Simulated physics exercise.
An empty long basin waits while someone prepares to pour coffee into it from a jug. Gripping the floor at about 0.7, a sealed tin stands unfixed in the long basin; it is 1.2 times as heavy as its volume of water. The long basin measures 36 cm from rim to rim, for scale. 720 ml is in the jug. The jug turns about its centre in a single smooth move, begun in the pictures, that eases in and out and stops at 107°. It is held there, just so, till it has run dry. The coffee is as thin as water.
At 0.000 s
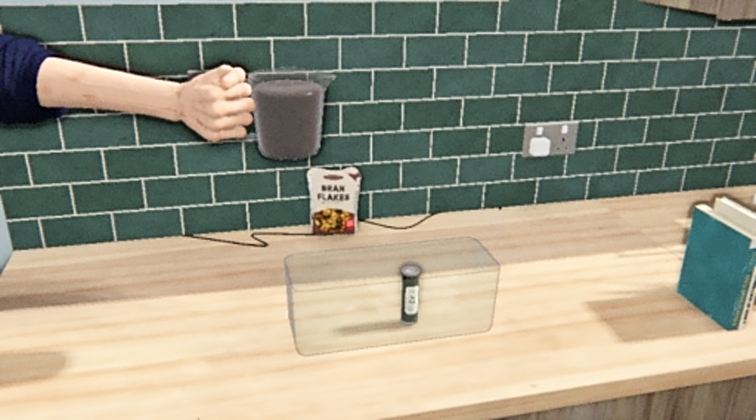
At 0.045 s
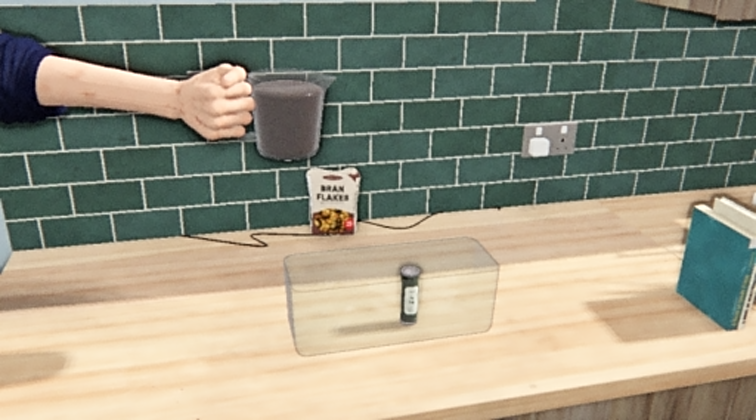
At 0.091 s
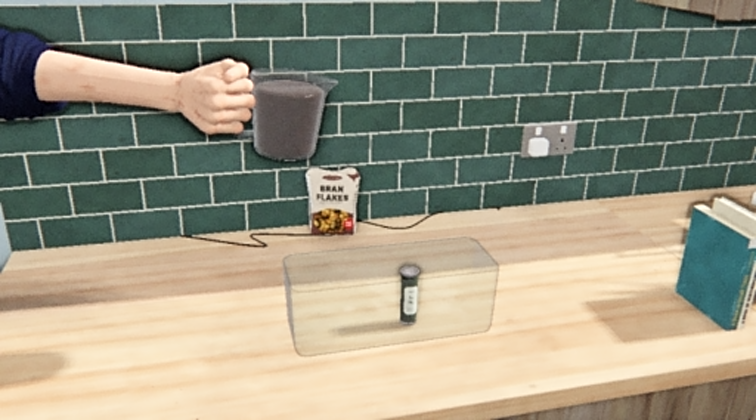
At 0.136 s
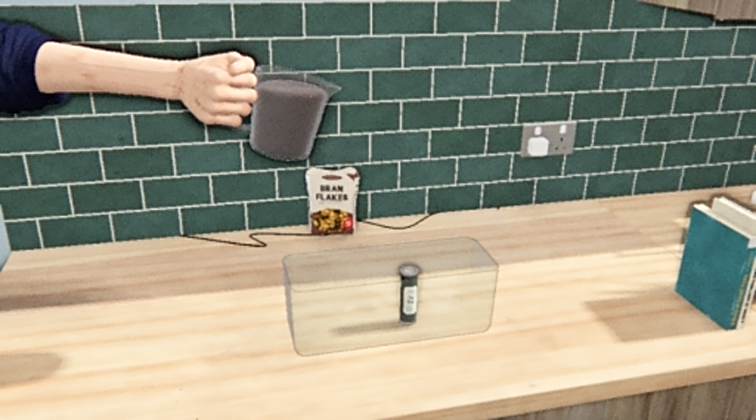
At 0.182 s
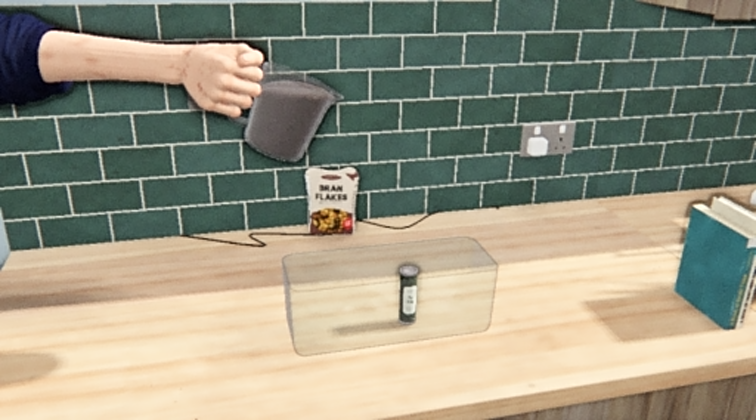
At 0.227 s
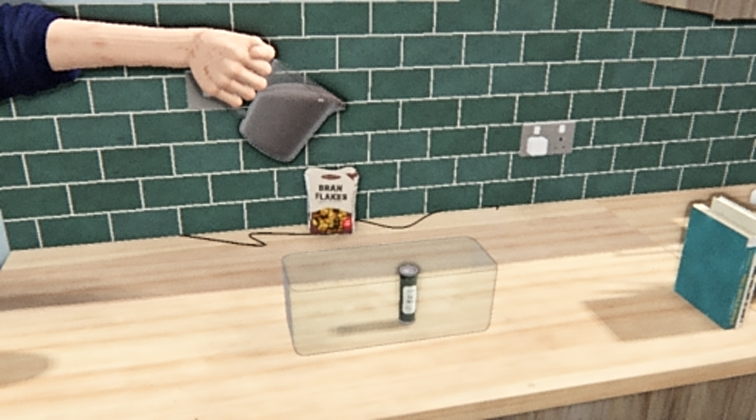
Above a wooden kitchen counter, a hand steadily tilts a jug of dark liquid rightward.
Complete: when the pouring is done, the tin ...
... has gone over.
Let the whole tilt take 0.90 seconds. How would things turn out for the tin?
Result: Tin tipped over.
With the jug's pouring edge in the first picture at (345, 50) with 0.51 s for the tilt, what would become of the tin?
Then the tin comes down.
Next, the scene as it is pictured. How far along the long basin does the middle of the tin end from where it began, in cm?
8.5 cm.
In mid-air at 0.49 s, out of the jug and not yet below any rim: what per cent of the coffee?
Share: Roughly 46 per cent.
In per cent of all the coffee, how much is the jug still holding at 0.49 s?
Still held: Roughly 48 % of the total.
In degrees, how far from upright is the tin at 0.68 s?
It leans about 20° from upright.
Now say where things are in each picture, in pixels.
In the first picture, tilt 0°; pouring edge (335, 75); surface from (253, 88) to (322, 85); the long basin's rim runs from (288, 274) to (488, 253); the tin's top is at (411, 273).
In the second picture, tilt 2°; pouring edge (336, 77); surface from (252, 88) to (322, 86).
In the third picture, tilt 6°; pouring edge (338, 81); surface from (253, 87) to (324, 88).
In the fourth picture, tilt 13°; pouring edge (341, 87); surface from (256, 86) to (327, 89).
In the fifth picture, tilt 23°; pouring edge (343, 96); surface from (257, 94) to (333, 92).
In the sixth picture, tilt 35°; pouring edge (345, 107); surface from (253, 105) to (338, 100); 1 per cent is over the edge.
After 0.49 s the tilt is 99° and 48 per cent is still to pour; the tin stands where it began.
After 0.68 s the tilt is 107° and 9 per cent is still to pour; the tin leans 18°.
After 0.87 s the tilt is 107° and 1 per cent is still to pour; the tin lies on its side.
After 1.09 s the tilt is 107° and 0 per cent is still to pour; the tin lies on its side.
In the end the tin lies on its side.
